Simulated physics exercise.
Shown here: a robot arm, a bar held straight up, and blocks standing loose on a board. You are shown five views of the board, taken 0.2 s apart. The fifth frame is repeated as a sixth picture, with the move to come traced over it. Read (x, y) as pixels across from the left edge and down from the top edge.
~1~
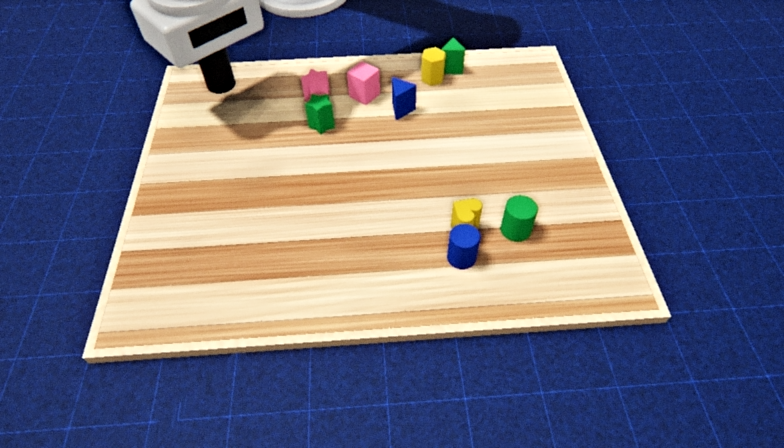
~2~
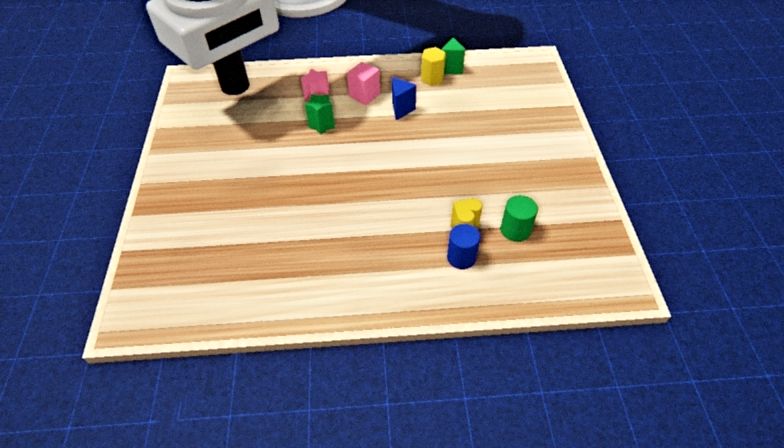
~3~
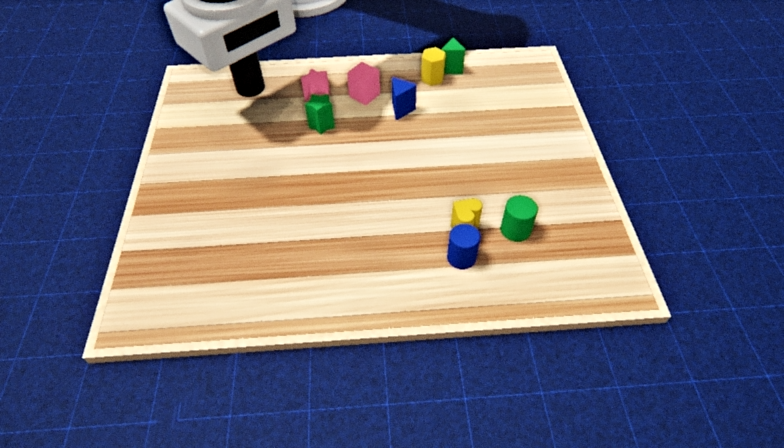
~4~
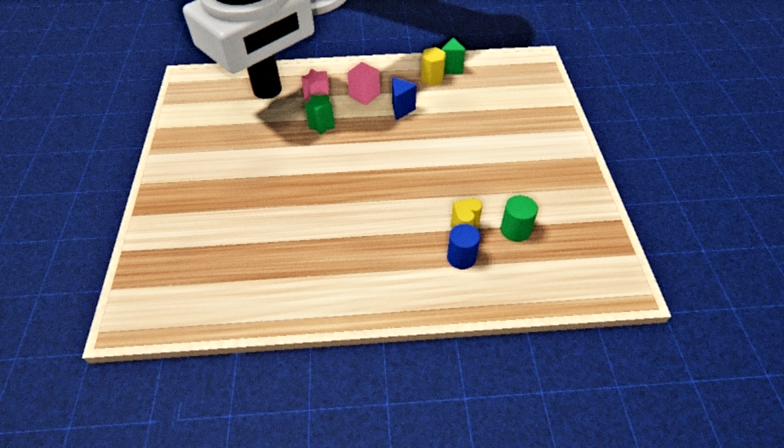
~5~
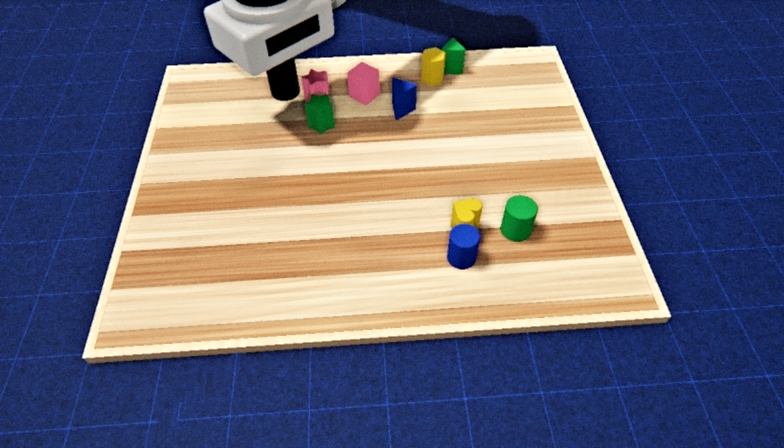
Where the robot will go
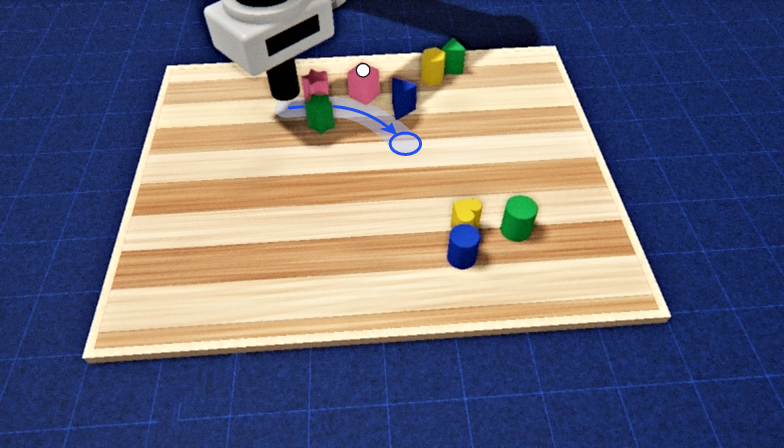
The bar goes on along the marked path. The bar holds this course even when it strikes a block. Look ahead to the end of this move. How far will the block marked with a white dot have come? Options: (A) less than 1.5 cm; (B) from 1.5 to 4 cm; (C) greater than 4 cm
I'll go with B - from 1.5 to 4 cm.
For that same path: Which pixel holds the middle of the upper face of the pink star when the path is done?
The middle of its upper face should be somewhere near (352, 68).
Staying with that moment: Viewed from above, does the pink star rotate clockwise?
No - that is not the case.
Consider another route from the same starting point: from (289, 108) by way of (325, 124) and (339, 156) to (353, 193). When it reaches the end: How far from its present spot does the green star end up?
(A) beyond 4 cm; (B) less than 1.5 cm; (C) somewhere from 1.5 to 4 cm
It's A.
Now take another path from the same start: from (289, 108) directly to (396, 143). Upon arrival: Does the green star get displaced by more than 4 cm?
Final answer: Yes.
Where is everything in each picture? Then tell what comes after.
Lower end of the bar (222, 85), tops of blocks, pink star (315, 76), pink square piece (363, 70), blue triangle (402, 85), in the first frame.
Bar (235, 87), blocks as before, in the second frame.
Bar (251, 88), blocks as before, in the third frame.
Bar (268, 90), blocks as before, in the fourth frame.
Bar (286, 92), pink star (315, 76), pink square piece (363, 70), blue triangle (402, 85), in the fifth frame.
The drawn path runs from (289, 108) via (334, 107) and (375, 119), ending at (405, 144); the dot is on the pink square piece.
What follows on the original path. One third of the way, bar (334, 91); pink star (348, 69), turned 15° anticlockwise; pink square piece (373, 68), turned 15° clockwise.
Two thirds of the way, bar (375, 104); pink star (352, 68), turned 45° anticlockwise; pink square piece (378, 66), turned 30° clockwise.
At the end, bar (406, 128); pink star (352, 68), turned 45° anticlockwise; pink square piece (378, 66), turned 30° clockwise; blue triangle not moved.
